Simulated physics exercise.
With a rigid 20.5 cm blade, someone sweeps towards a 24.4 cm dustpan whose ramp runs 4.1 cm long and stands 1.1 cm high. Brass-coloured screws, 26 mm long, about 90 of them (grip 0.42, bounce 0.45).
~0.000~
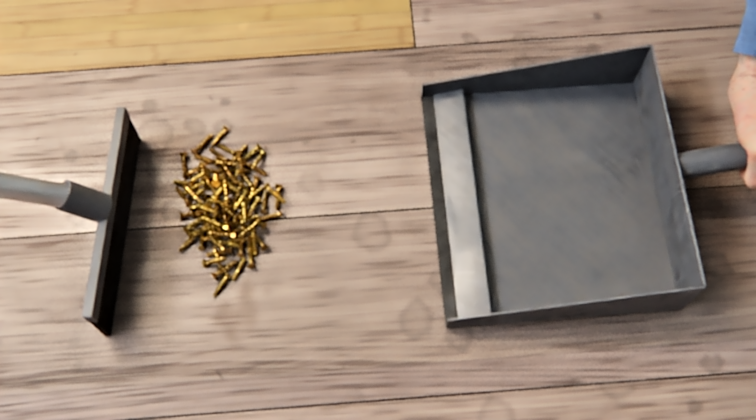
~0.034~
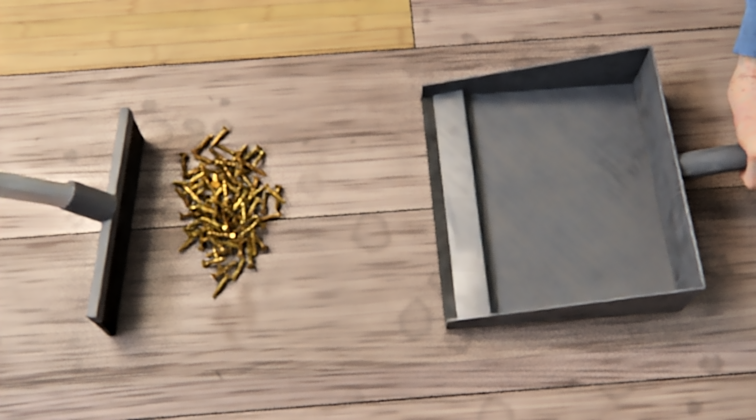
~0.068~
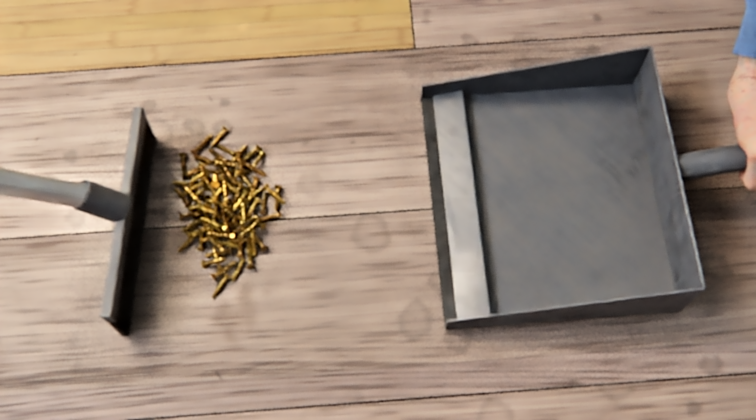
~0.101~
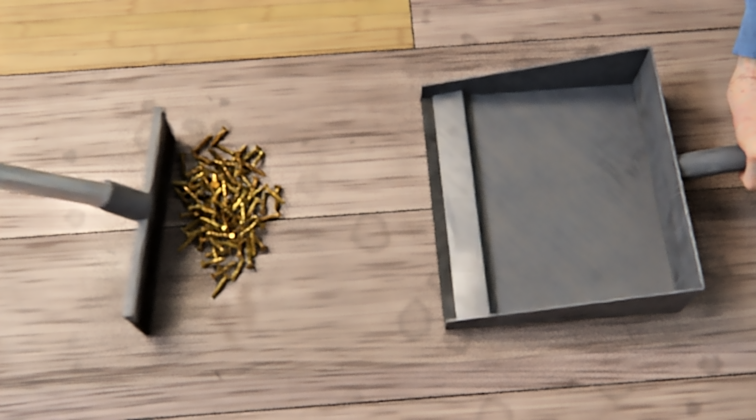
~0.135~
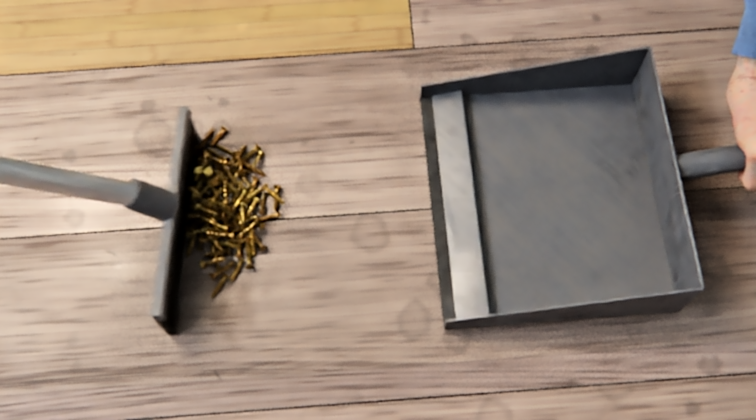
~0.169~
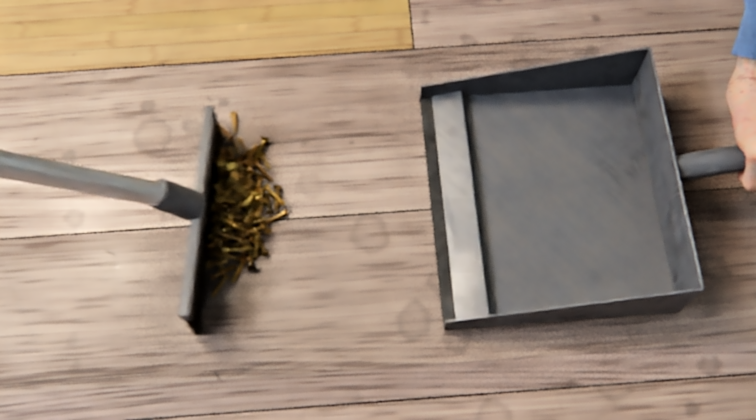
A dark, flat blade on a grey handle slides rightward across a wooden floor, reaches a pile of brass-coloured screws and begins pushing them together, while a hand at the right holds a grey dustpan still.
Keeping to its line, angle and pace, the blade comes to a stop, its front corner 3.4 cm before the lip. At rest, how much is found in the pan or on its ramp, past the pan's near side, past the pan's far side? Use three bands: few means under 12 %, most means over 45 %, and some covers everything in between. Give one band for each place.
Pan: Some, near side: Few, far side: Few.
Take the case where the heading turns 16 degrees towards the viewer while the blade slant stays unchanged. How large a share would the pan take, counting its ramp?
About 35 percent would end up there.
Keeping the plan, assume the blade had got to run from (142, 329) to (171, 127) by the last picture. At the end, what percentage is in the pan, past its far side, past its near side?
Final per cent - pan 10, far 0, near 5.
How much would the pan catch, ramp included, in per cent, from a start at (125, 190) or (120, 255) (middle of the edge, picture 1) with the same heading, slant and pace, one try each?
The two tries give some 25 % and some 30 %.
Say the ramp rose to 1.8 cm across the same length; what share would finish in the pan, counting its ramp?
It would be roughly 25 percent.
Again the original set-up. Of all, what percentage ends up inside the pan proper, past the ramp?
Close to 0 per cent.
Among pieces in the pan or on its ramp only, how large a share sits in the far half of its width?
Share: Approx. 50 %.
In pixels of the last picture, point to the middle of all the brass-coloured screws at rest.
Somewhere near (426, 204) in the last picture.
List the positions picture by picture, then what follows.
Blade from (92, 316) to (124, 116), moved 0.0 cm, 0 of the pieces shifted so far; middle of the pieces at (225, 206); pan at (565, 197), in the first picture.
Blade from (96, 317) to (128, 117), moved 0.4 cm, 0 of the pieces shifted so far; middle of the pieces at (225, 207), in the second picture.
Blade from (110, 316) to (140, 116), moved 1.7 cm, 0 of the pieces shifted so far; middle of the pieces at (224, 207), in the third picture.
Blade from (132, 316) to (161, 116), moved 3.6 cm, 0 of the pieces shifted so far; middle of the pieces at (224, 207), in the fourth picture.
Blade from (159, 315) to (186, 115), moved 6.1 cm, 16 of the pieces shifted so far; middle of the pieces at (225, 208), in the fifth picture.
Blade from (187, 315) to (211, 115), moved 8.5 cm, 80 of the pieces shifted so far; middle of the pieces at (234, 203); pan at (563, 198). The blade's pace is about 0.71 m/s, heading 3 degrees towards the viewer's side, in the sixth picture.
After 0.30 s, middle of the blade 12 cm from the lip; 0 % over the lip, far side 0 %, near side 0 %.
After 0.39 s, middle of the blade 6 cm from the lip; 0 % over the lip, far side 0 %, near side 0 %.
After 0.61 s, middle of the blade 5 cm from the lip; 35 % over the lip, far side 0 %, near side 0 %.
At rest (1.5 s), pan 30 %, near side 0 %, far side 0 %, in front of the lip or behind the blade 65 %.
